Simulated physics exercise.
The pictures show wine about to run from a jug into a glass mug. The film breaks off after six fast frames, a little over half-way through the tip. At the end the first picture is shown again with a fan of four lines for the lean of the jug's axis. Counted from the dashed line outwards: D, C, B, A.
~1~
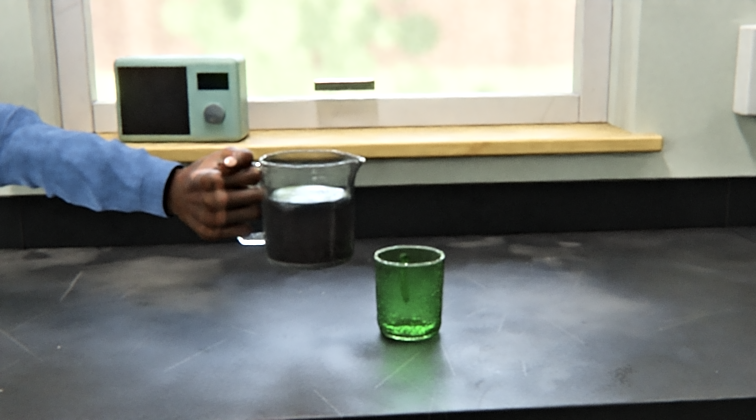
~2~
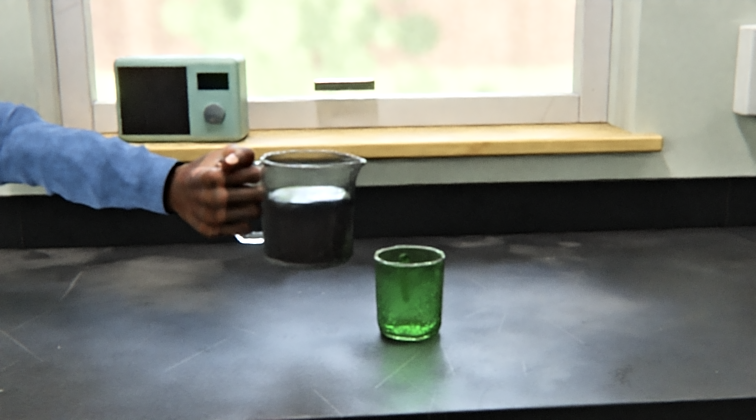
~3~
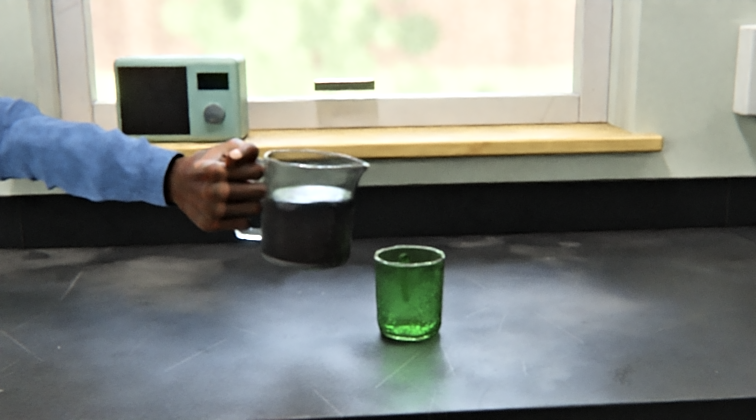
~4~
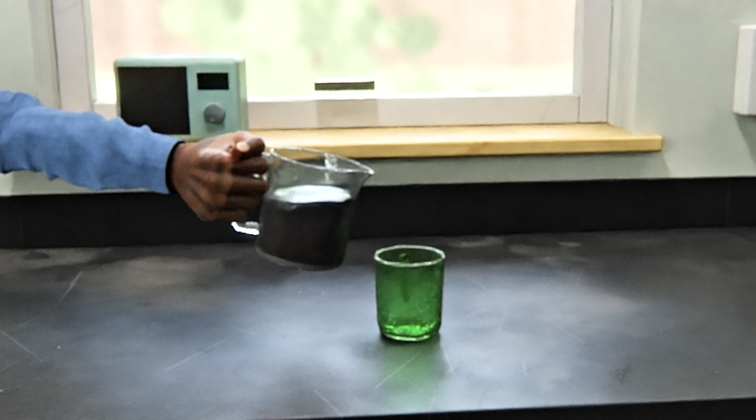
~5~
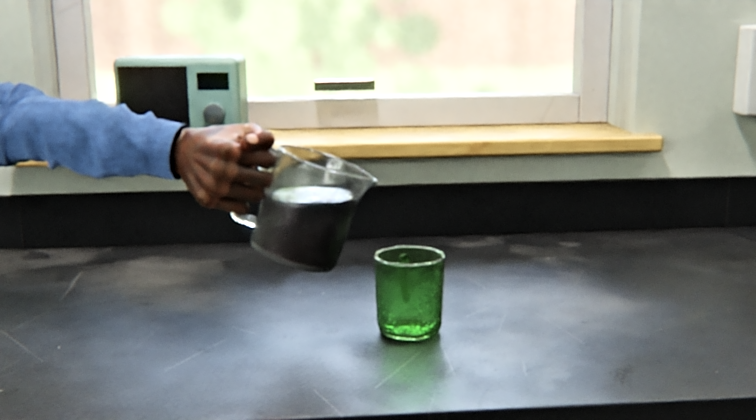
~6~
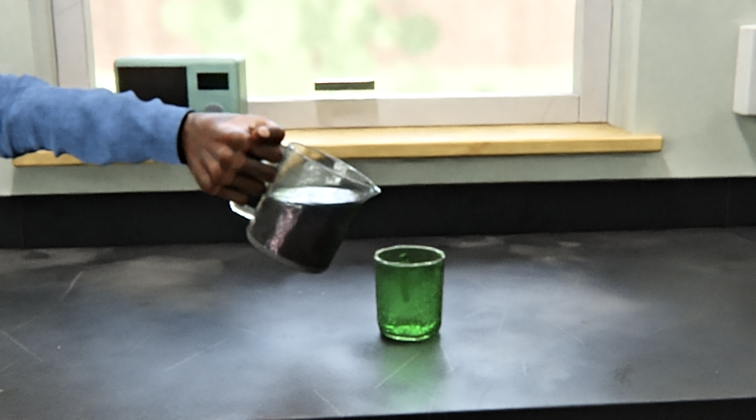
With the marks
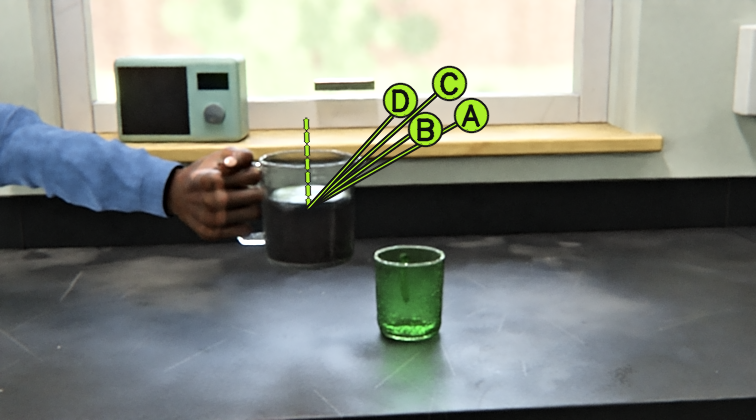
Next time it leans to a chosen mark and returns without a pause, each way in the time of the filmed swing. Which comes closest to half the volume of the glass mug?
Tilt A does it best.
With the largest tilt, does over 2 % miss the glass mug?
No, it does not.
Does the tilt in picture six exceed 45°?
No.
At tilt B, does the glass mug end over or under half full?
Under.
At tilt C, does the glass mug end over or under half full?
Under.
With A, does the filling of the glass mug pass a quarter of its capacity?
Yes, it does.
In lime, A at (456, 123); B at (409, 136); C at (436, 94); D at (391, 116).
If A is chosen, the glass mug ends with about 49 % of what it can hold.
If B is chosen, the glass mug ends with about 31 % of what it can hold.
If C is chosen, the glass mug ends with about 17 % of what it can hold.
If D is chosen, the glass mug ends with about 7 % of what it can hold.
